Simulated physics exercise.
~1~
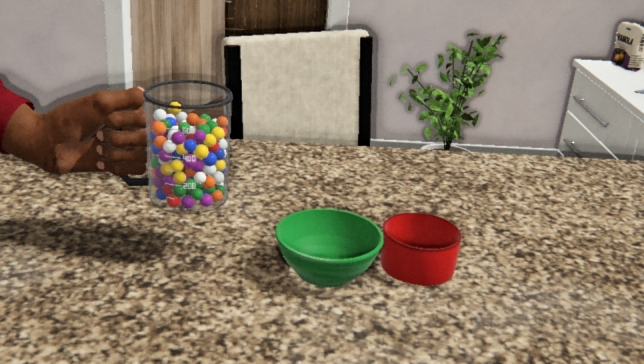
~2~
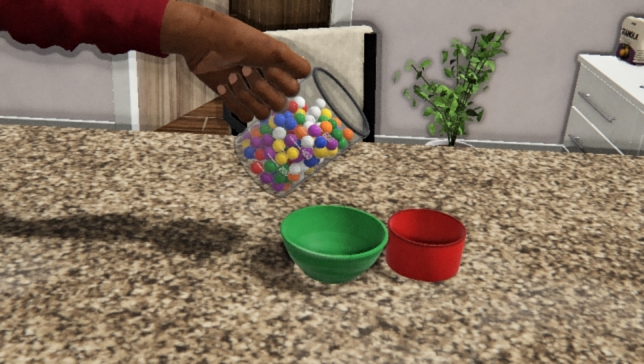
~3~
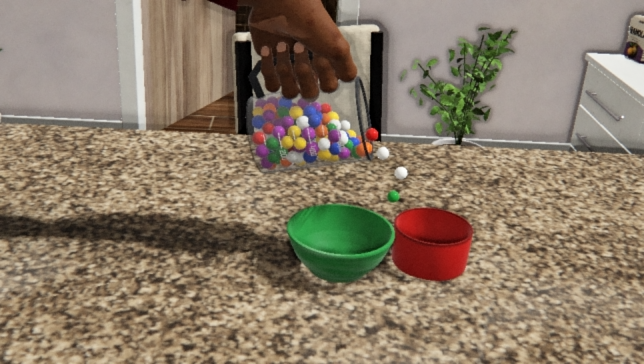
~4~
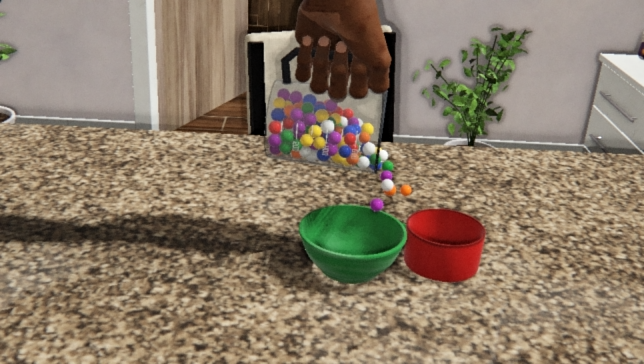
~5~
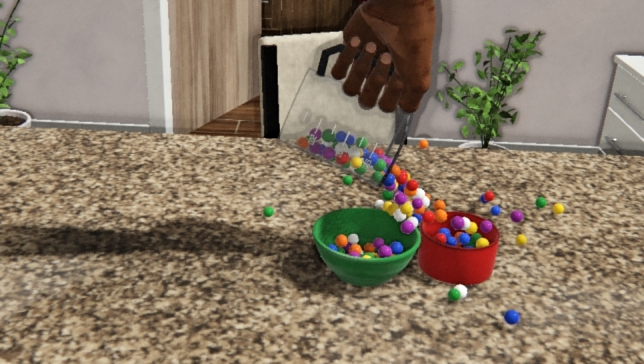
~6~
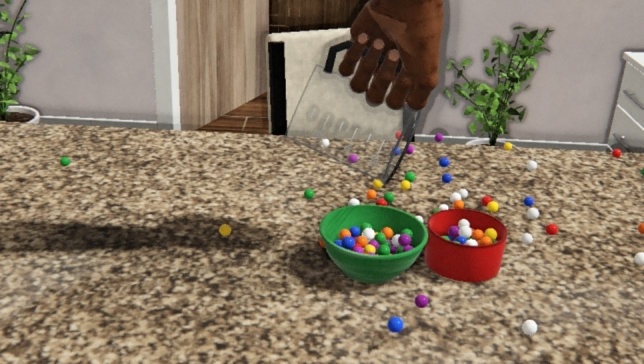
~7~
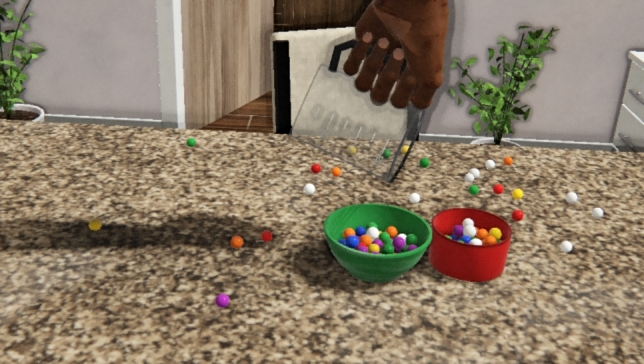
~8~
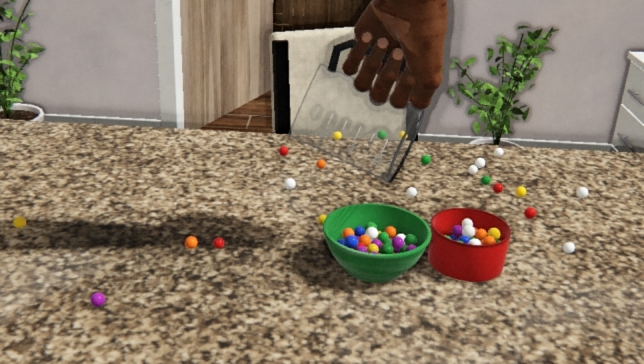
A hand carried a clear jug of colorful marbles rightward over a speckled counter and tipped it above a green bowl and a red dish, spilling marbles into both while many others bounced and scattered around them, leaving the tilted jug empty.
